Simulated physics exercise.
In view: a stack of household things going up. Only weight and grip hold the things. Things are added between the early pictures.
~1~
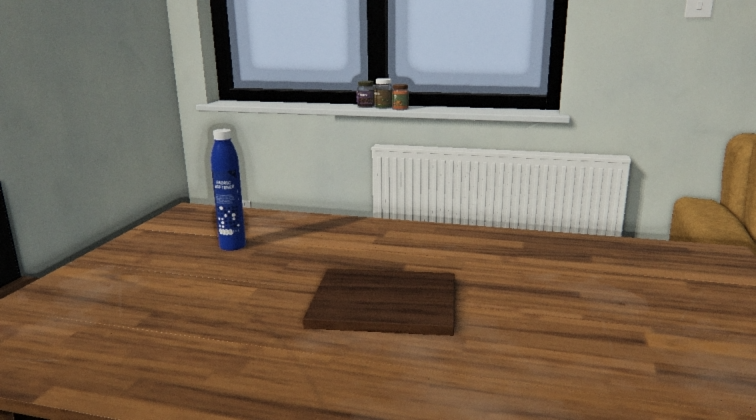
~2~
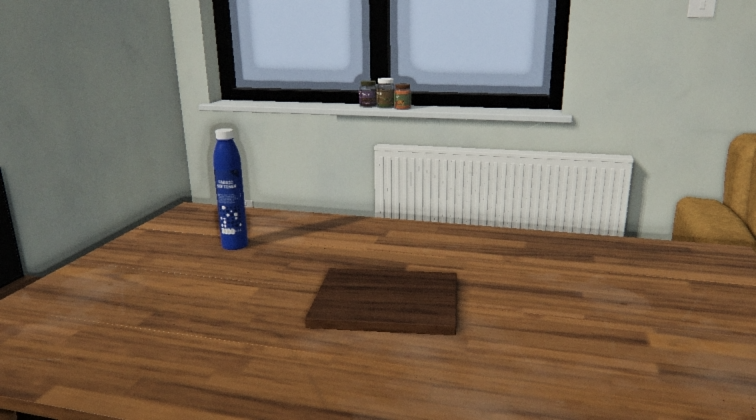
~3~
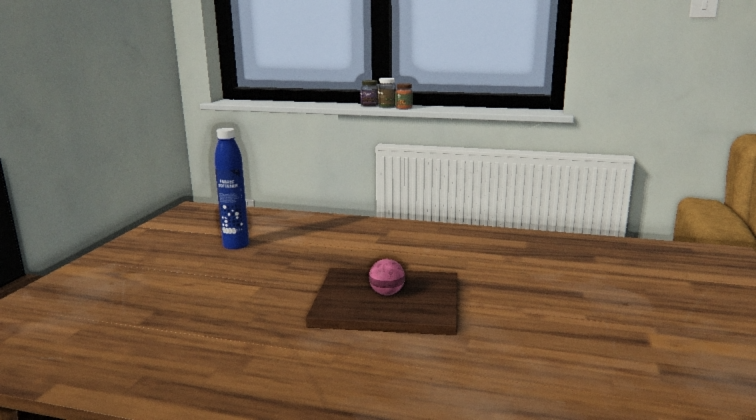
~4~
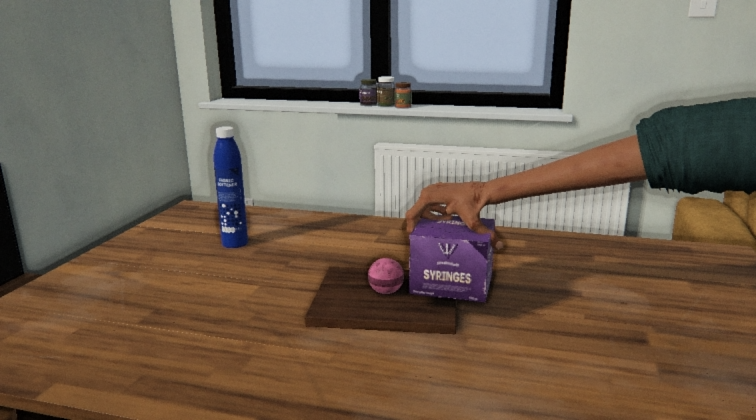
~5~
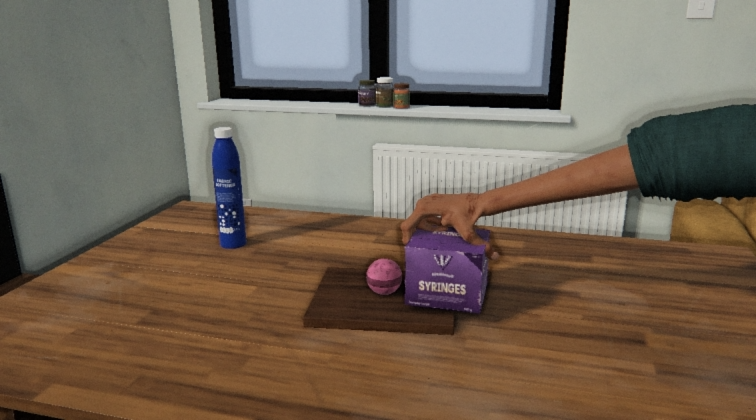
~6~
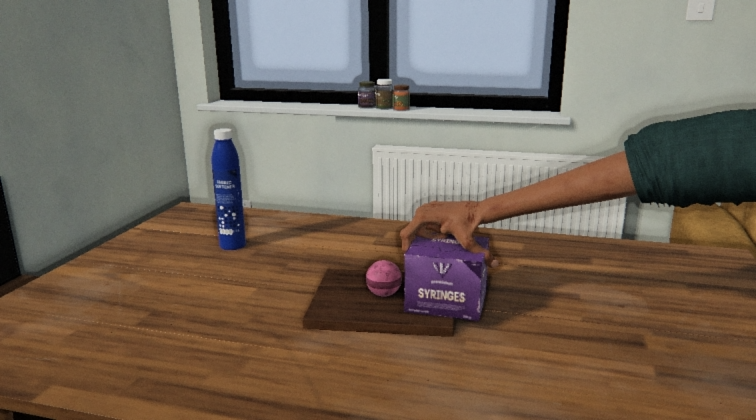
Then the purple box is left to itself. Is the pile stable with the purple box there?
It stays up.
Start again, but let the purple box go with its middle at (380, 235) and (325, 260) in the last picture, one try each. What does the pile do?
First try: It loses its balance; second try: It keeps its balance.
Then, 1.00 s on from there, no change.
Then, 2.10 s on from there, purple box resting near (447, 274).
In the end, all 4 unmoved. At the end, from the last picture's camera, purple box near (448, 275). The pile holds.
